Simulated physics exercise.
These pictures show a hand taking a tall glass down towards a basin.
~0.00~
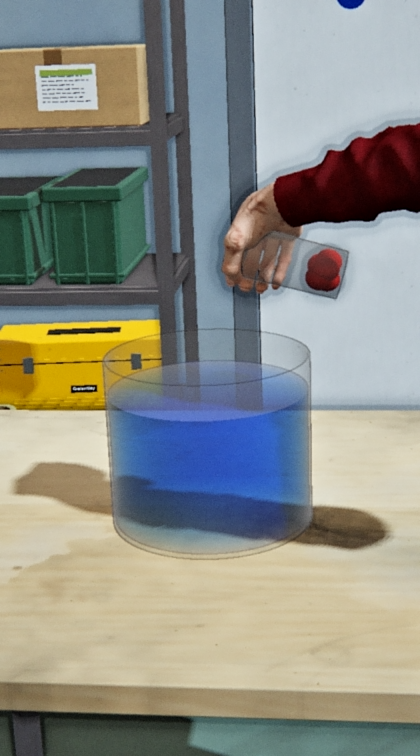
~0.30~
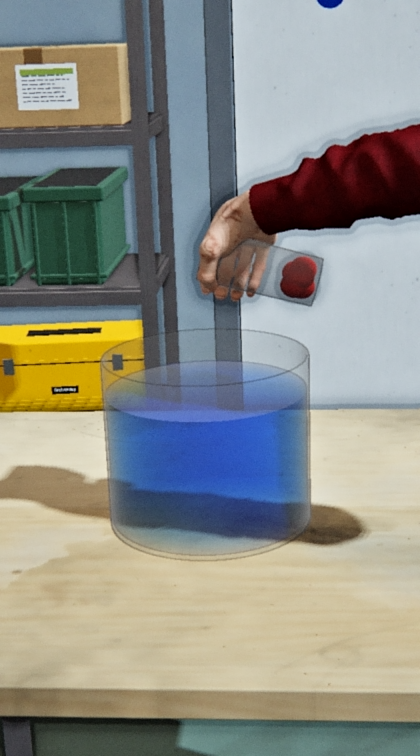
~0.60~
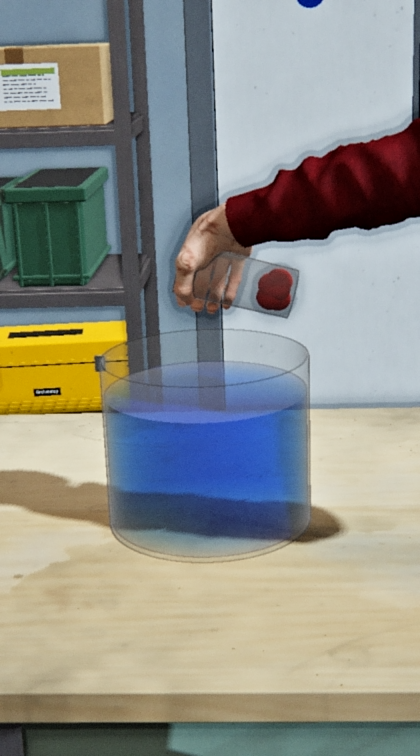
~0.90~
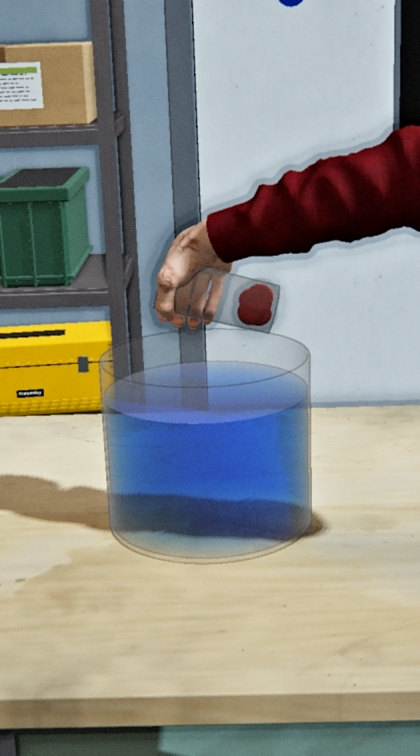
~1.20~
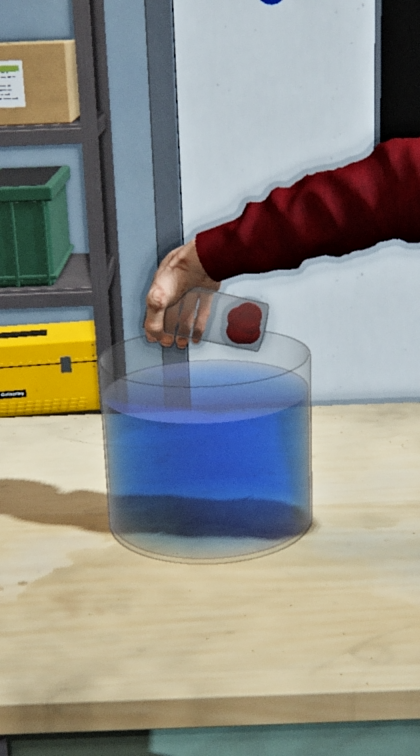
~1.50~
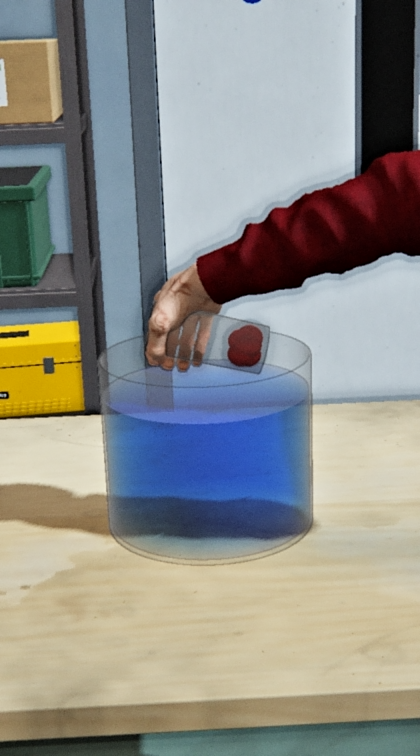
A hand in a dark red sleeve, reaching in from the right, lowers a clear glass lying on its side, a crumpled red wad inside, toward a round transparent basin of blue liquid. The basin sits on a pale wooden table, seen from slightly above, before shelves holding a cardboard box, green crates and a yellow case. The hand moves left and down to the basin's rim as the background slides left with the shifting camera.
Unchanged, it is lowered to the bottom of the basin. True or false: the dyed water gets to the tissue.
True.
After 2.0 s, the tall glass enters the dyed water.
After 2.6 s, dyed water pours in as the air escapes.
After 4.0 s, the tall glass is under, flooded, and the tissue is wet.
